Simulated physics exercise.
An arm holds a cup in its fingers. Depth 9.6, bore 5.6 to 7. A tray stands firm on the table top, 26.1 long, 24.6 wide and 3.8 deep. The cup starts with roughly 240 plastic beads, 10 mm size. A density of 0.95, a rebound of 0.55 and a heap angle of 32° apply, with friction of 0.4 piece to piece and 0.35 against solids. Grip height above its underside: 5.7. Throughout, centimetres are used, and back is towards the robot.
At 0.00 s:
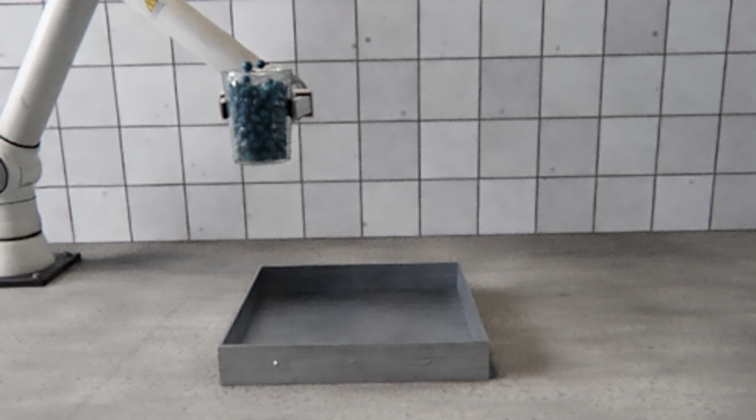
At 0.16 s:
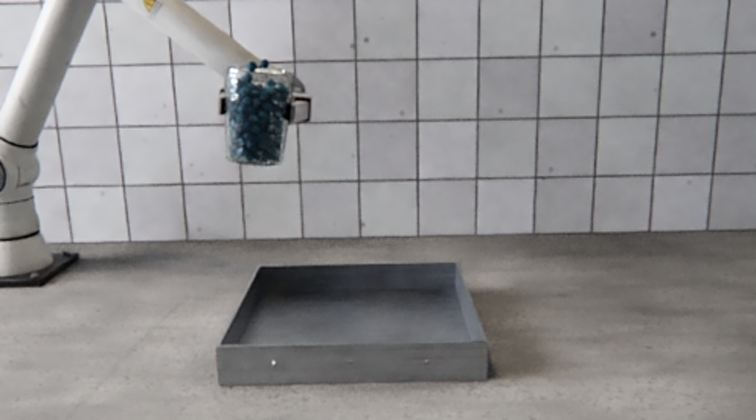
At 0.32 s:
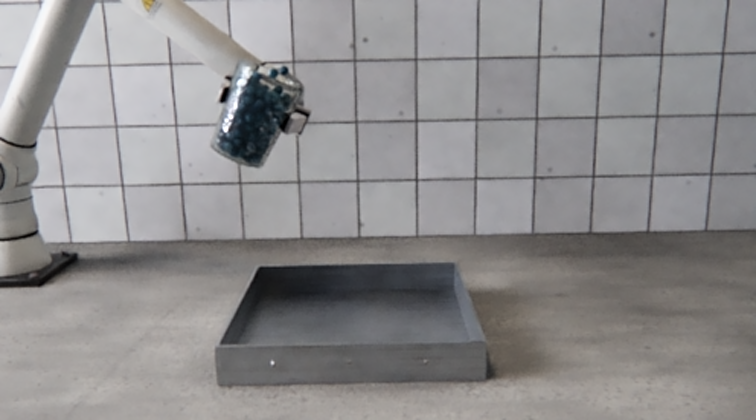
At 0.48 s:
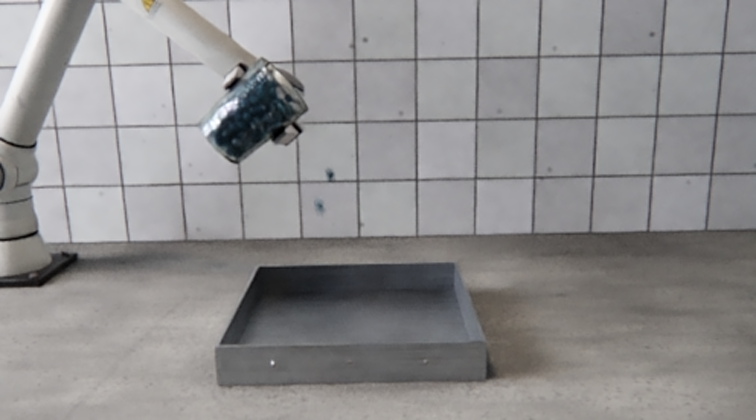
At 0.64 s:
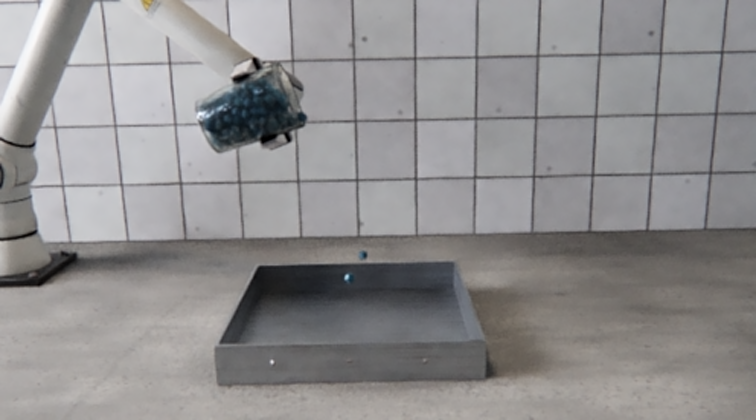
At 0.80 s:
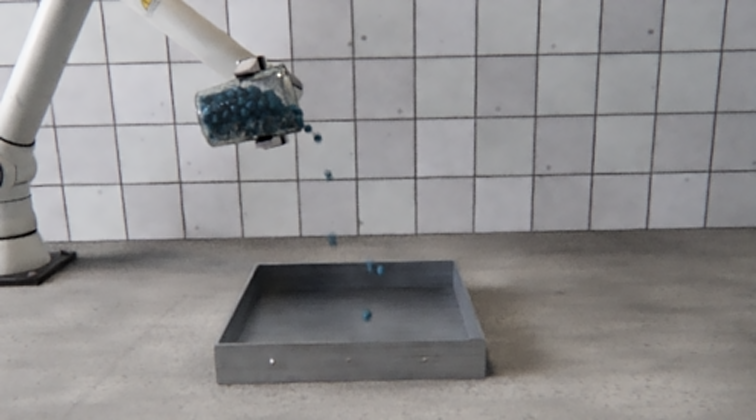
Robot arm tilting a clear cup of dark blue beads onto its side above a grey tray, a few beads dropping out.
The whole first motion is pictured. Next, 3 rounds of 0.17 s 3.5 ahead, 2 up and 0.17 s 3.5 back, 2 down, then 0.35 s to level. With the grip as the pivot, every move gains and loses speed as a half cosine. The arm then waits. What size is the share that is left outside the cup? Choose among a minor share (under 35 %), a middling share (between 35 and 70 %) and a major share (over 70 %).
A middling share.
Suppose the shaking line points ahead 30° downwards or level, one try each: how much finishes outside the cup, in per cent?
It comes to around 40 per cent on the first try and around 55 per cent on the second.
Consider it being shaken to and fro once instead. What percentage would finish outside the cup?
Approx. 35 per cent.
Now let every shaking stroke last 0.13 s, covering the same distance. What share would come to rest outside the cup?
That would give around 80 per cent.
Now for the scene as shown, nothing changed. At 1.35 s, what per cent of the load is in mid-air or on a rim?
My guess is some 3 in a hundred.
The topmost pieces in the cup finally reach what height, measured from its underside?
Around 5.5 centimetres above the underside.
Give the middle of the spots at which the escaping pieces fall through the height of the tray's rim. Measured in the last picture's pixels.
(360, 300).
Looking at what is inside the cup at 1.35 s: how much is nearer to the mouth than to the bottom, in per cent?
My estimate is near 60 per cent.
After 1.35 s, tilted 77° forward, highest piece 29 above the table; 158 in the cup, 69 in the tray, 2 on the table or floor, 7 in flight or on a rim.
After 1.90 s, tilted 68° forward, highest piece 26 above the table; 130 in the tray, 93 in the cup, 2 on the table or floor, 11 in flight or on a rim.
After 2.37 s, level, highest piece 26 above the table; 141 in the tray, 92 in the cup, 3 on the table or floor.
After 3.42 s, level, highest piece 26 above the table; 141 in the tray, 92 in the cup, 3 on the table or floor.
At rest, 141 in the tray, 92 in the cup, 3 on the table or floor. That is 61 % outside the cup.
